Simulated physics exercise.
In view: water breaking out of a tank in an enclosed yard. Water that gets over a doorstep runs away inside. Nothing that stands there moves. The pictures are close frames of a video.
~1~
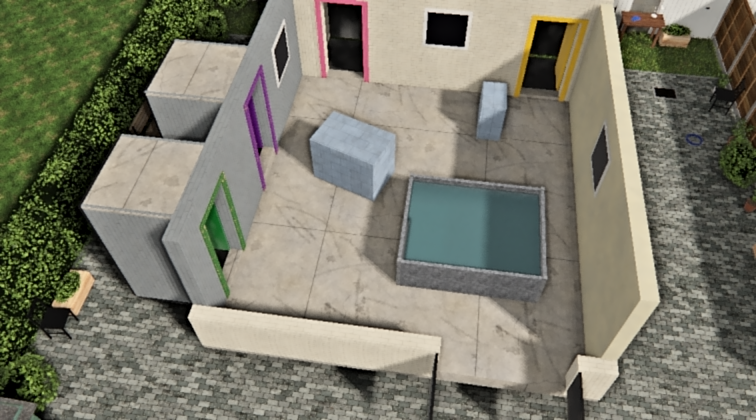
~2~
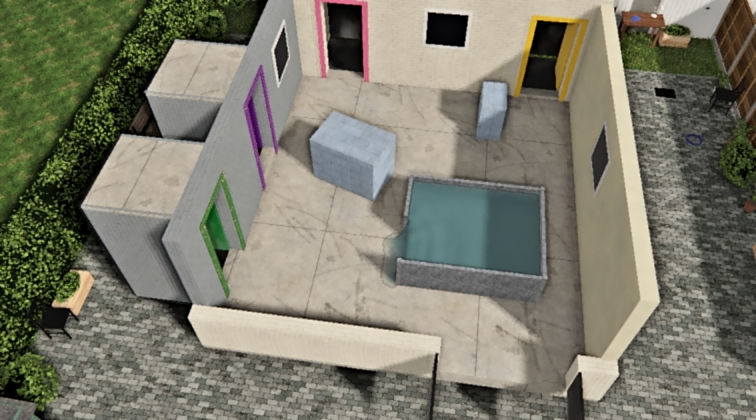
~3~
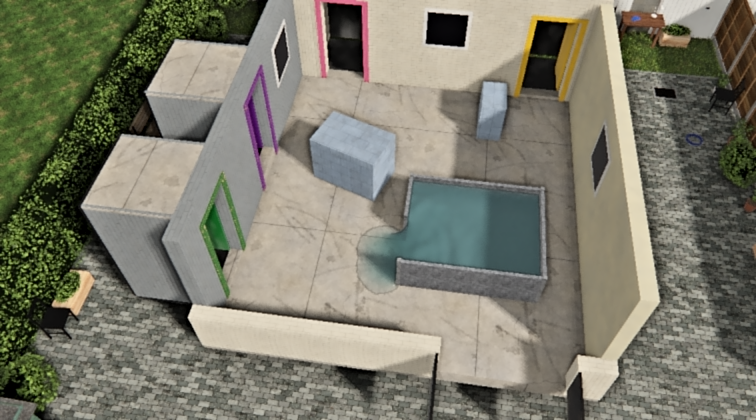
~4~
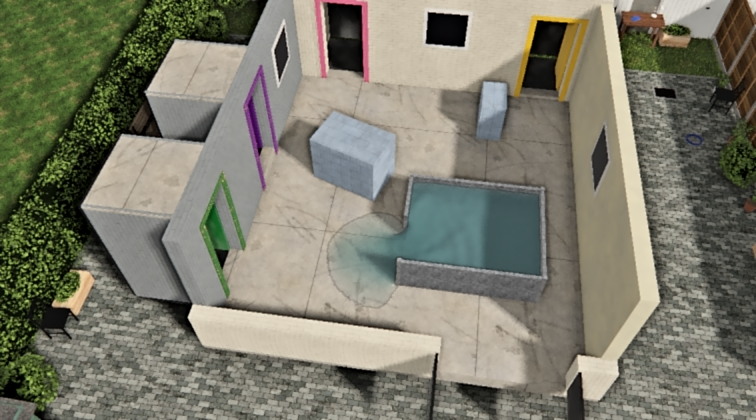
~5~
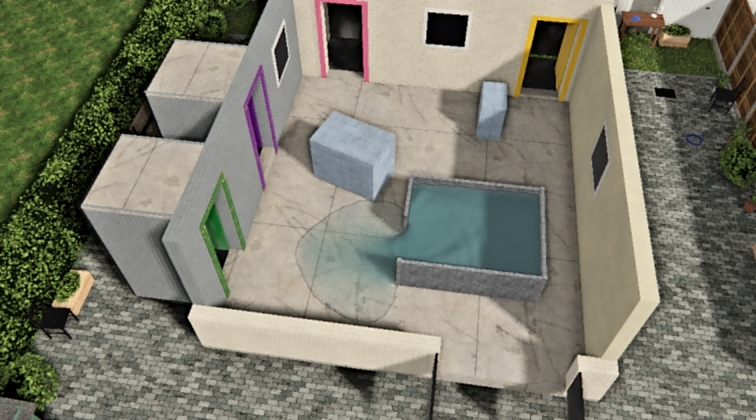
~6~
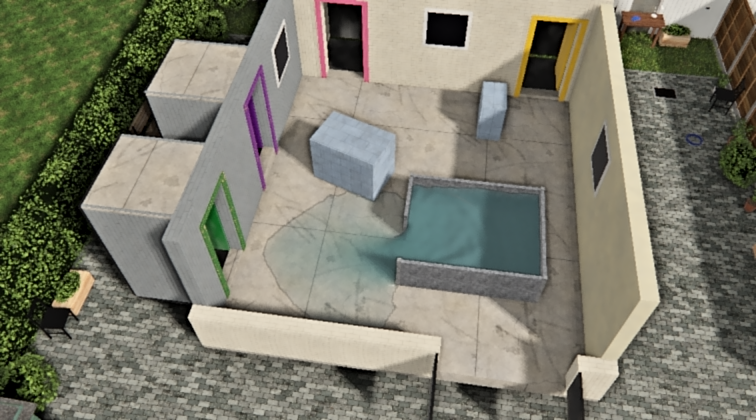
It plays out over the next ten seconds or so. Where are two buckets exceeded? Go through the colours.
The purple door holds within the limit; the green door floods; the yellow door holds within the limit; the pink door floods.
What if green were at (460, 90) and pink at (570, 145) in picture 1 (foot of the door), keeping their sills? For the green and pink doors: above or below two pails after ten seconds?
My reading: Green door takes less, pink door takes less.
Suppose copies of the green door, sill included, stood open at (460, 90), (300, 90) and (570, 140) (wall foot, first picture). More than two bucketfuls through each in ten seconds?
One after the other: Holds, takes more, takes less.
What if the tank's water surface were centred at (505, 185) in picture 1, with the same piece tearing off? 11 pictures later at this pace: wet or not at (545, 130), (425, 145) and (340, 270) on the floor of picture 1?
As listed: No water, under water, under water.
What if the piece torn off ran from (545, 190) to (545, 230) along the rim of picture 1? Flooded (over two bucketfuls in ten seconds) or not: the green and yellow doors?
The green one keeps below it, the yellow one floods.
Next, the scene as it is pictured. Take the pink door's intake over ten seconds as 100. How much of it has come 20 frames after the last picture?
Near 0 in a hundred.
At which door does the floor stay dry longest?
That is the yellow one.
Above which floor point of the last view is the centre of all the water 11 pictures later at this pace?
Around (400, 251).
A moment on, water covers 25 % of the floor; the purple door not reached, the green door over two buckets in, the yellow door not reached, the pink door not reached.
Next, water covers 30 % of the floor; the purple door wet at the sill, nothing in, the green door far over two buckets in, the yellow door not reached, the pink door not reached.
Then, water covers 45 % of the floor; the purple door wet at the sill, nothing in, the green door far over two buckets in, the yellow door not reached, the pink door wet at the sill, nothing in.
Later, water covers 60 % of the floor; the purple door wet at the sill, nothing in, the green door far over two buckets in, the yellow door not reached, the pink door over two buckets in.
In the end, water covers 95 % of the floor; the purple door wet at the sill, nothing in, the green door far over two buckets in, the yellow door wet at the sill, nothing in, the pink door far over two buckets in.
